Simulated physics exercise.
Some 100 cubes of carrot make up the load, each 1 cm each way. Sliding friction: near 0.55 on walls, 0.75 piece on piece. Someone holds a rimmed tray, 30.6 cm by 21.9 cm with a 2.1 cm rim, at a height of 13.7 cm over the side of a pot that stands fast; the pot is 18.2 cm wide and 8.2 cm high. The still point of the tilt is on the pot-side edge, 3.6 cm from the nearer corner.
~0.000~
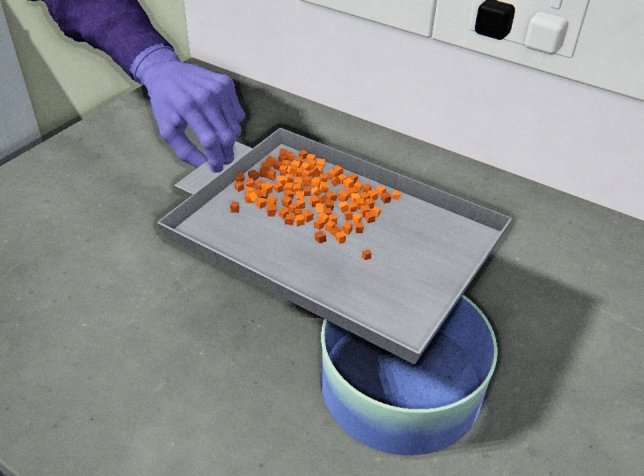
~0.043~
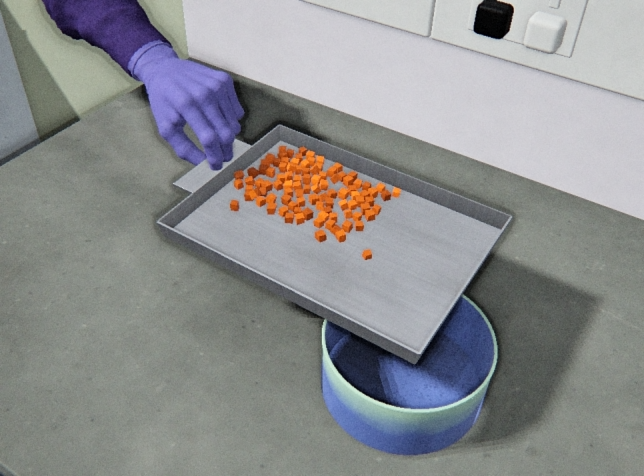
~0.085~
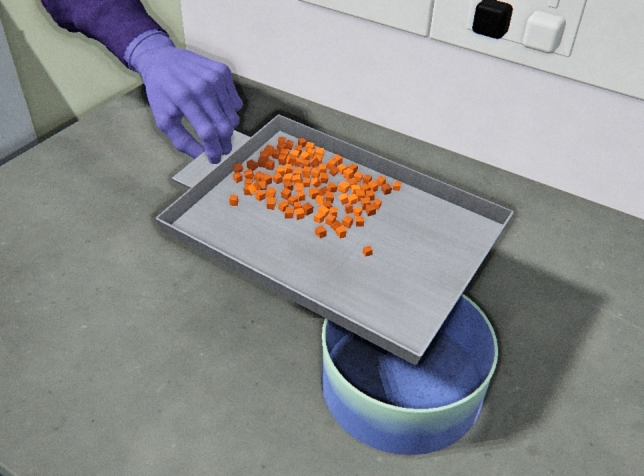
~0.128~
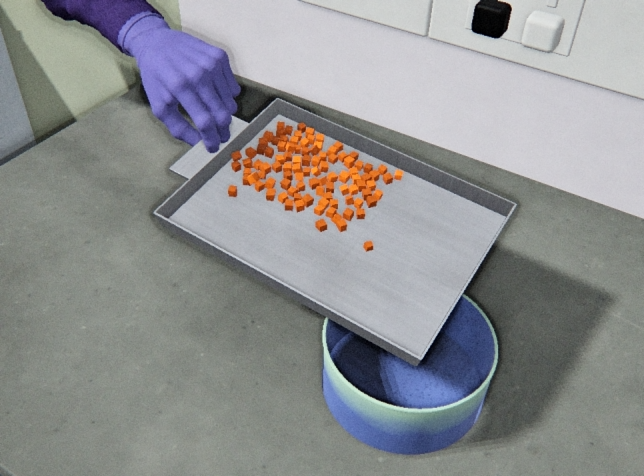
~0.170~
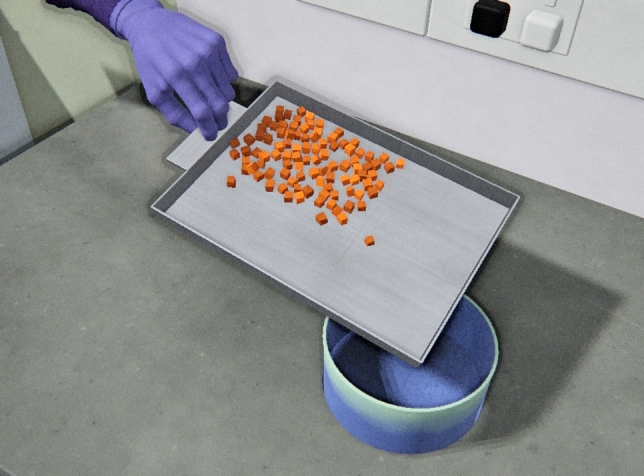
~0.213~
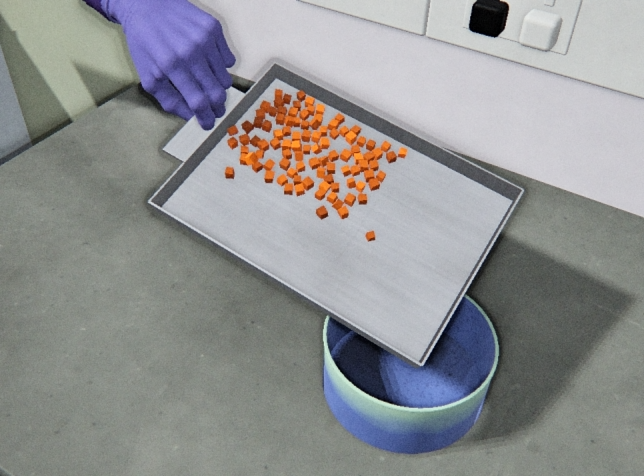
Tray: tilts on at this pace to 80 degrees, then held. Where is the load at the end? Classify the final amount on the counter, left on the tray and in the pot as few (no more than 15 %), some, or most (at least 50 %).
Counter: Most. Tray: Few. Pot: Few.
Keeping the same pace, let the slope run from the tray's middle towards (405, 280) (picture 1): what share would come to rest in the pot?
That comes to around 5 per cent.
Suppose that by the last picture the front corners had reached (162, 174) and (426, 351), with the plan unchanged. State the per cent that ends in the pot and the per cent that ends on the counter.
The pot gets 5 and the counter 70.
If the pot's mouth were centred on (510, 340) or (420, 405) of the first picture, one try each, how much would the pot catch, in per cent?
The shares would be near 0 and 65 per cent respectively.
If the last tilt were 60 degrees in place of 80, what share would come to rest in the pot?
Around 0 %, I reckon.
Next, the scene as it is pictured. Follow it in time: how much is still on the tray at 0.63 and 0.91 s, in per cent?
Around 100 first, about 10 after.
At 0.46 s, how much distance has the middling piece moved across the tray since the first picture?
Roughly 2 cm.
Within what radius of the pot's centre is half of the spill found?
Close to 24 cm, give or take.
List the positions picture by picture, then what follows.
Tray tilt 0 degrees, front corners at (162, 222) and (417, 349); middle of the pieces at (316, 191); pot at (409, 337), in the first picture.
Tray tilt 1 degrees, front corners at (162, 221) and (418, 349); middle of the pieces at (316, 189), in the second picture.
Tray tilt 4 degrees, front corners at (161, 218) and (418, 351), lowest corner right front; middle of the pieces at (316, 183), in the third picture.
Tray tilt 8 degrees, front corners at (159, 212) and (419, 354), lowest corner right front; middle of the pieces at (316, 172), in the fourth picture.
Tray tilt 14 degrees, front corners at (156, 206) and (420, 357), lowest corner right front; middle of the pieces at (316, 160), in the fifth picture.
Tray tilt 19 degrees, front corners at (154, 201) and (420, 360), lowest corner right front; middle of the pieces at (316, 149); pot at (411, 336). Its pace works out near 125 degrees a second, in the sixth picture.
Then, at 0.46 s, tilt 50 degrees; the tray holds 100 %, the pot 0 %.
Then, at 0.63 s, tilt 71 degrees; the tray holds 100 %, the pot 0 %.
After 0.91 s, tilt 80 degrees; the tray holds 10 %, the pot 0 %.
In the end, at 2.3 s, counter 95 %, tray 5 %, pot 5 %.
